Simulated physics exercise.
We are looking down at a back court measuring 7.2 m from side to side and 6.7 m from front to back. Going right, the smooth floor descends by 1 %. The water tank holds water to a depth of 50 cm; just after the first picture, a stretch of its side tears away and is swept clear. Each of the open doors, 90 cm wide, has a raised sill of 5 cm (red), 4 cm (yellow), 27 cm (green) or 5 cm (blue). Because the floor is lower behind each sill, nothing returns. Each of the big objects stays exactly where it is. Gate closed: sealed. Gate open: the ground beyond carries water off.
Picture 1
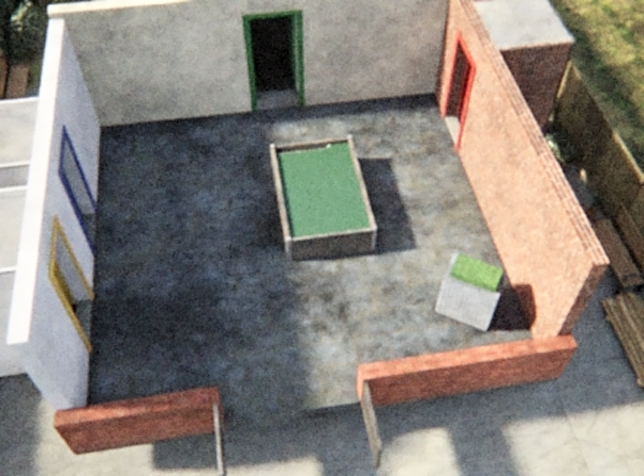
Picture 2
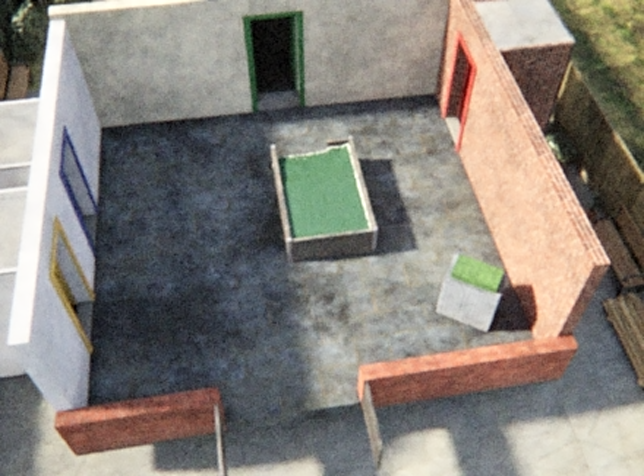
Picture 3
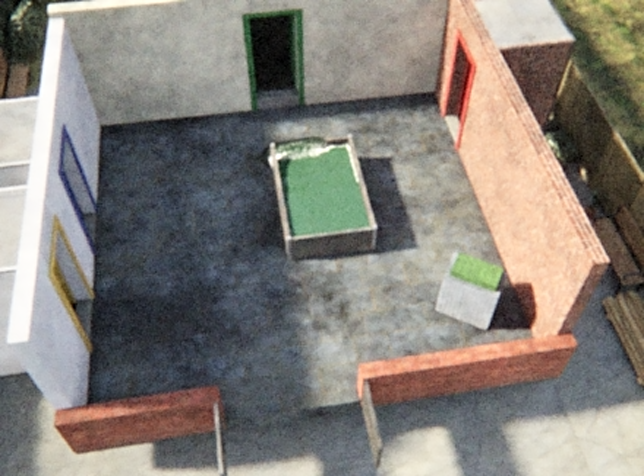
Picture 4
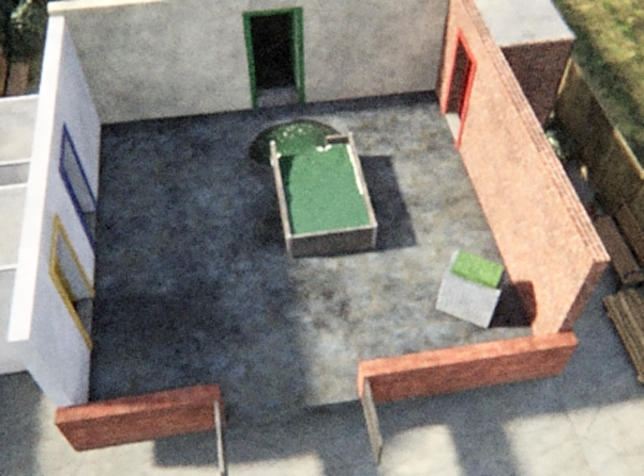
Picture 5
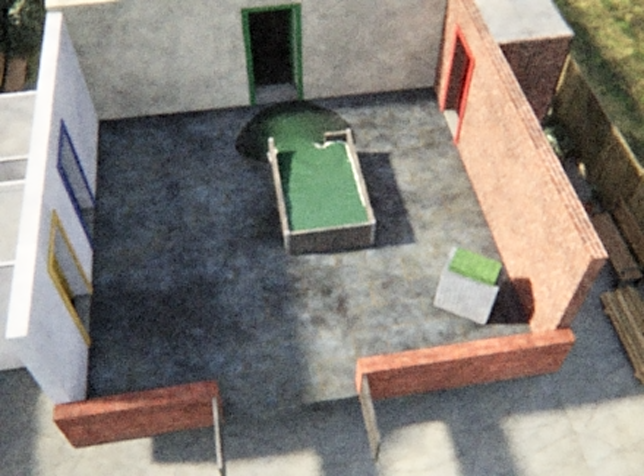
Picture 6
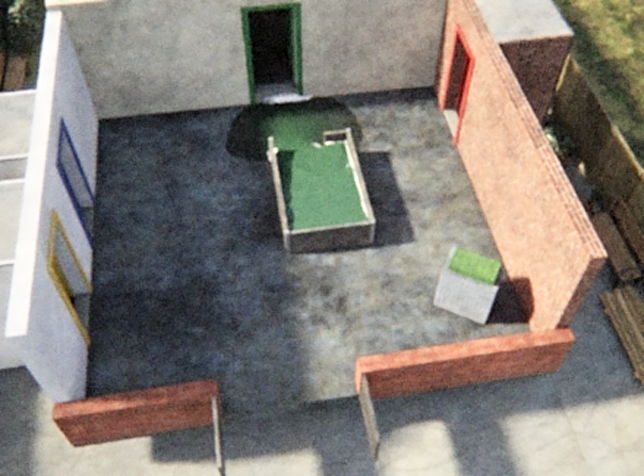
A walled court held a low tank of green water, which sat still until its far side broke open, and water poured out and spread across the dark floor up to the green-framed doorway.
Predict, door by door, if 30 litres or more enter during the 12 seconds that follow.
Result: The red door overtops the limit. The yellow door remains shy of the limit. The green door remains shy of the limit. The blue door remains shy of the limit.
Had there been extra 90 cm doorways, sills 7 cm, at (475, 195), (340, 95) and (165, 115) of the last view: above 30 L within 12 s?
Well, the first is on the low side, the second is on the high side, and the third is on the low side.
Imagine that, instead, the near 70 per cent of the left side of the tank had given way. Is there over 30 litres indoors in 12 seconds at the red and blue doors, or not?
Log - red: Threshold not reached, blue: Threshold topped.
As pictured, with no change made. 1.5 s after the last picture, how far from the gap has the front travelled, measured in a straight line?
It's close to 4.2 metres.
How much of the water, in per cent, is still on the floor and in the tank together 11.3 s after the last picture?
92 %.
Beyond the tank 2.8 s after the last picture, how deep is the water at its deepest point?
It tops out at some 20 cm.
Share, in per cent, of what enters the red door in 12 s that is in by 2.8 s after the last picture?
15 per cent, roughly.
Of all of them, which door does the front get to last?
Looks like the yellow door.
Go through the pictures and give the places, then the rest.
In the first picture, the water tank at (321, 188) is whole and still, 50 cm deep.
In the second picture, water pours out on the water tank's far side and has run 0.6 m, to a hidden place; typically 5 cm deep outside, 50 cm at the water tank's back.
In the third picture, water pours out on the water tank's far side and has run 0.8 m, to (271, 148); typically 8 cm deep outside, 50 cm at the water tank's back.
In the fourth picture, water pours out on the water tank's far side and has run 1.2 m, to (305, 123); typically 6 cm deep outside, 50 cm at the water tank's back.
In the fifth picture, water pours out on the water tank's far side and has run 1.6 m, to (300, 104); typically 5 cm deep outside, 50 cm at the water tank's back.
In the sixth picture, the front is at (254, 104), 1.9 m from the gap on the water tank's far side; 3.1 m2 of floor is under water; 50 cm left at the back of the water tank.
Then, 0.7 s after the last picture water covers 10 % of the floor and is deepest (30 cm) near (288, 101); red door not reached, yellow door not reached, green door 29 cm at the sill, 0 L in, blue door not reached.
Then, 1.5 s after the last picture water covers 20 % of the floor and is deepest (30 cm) near (279, 102); red door not reached, yellow door not reached, green door 29 cm at the sill, 1 L in, blue door not reached.
Then, 2.8 s after the last picture water covers 30 % of the floor and is deepest (20 cm) near (418, 87); red door 12 cm at the sill, 11 L in, yellow door not reached, green door 18 cm at the sill, 3 L in, blue door not reached.
Then, 6.3 s after the last picture water covers 70 % of the floor and is deepest (12 cm) near (428, 92); red door 9 cm at the sill, 59 L in, yellow door 2 cm at the sill, 0 L in, green door 9 cm at the sill, 3 L in, blue door 4 cm at the sill, 0 L in.
Then, 11.3 s after the last picture water covers 95 % of the floor and is deepest (7 cm) near (423, 370); red door 5 cm at the sill, 75 L in, yellow door 1 cm at the sill, 0 L in, green door 4 cm at the sill, 3 L in, blue door 1 cm at the sill, 0 L in.
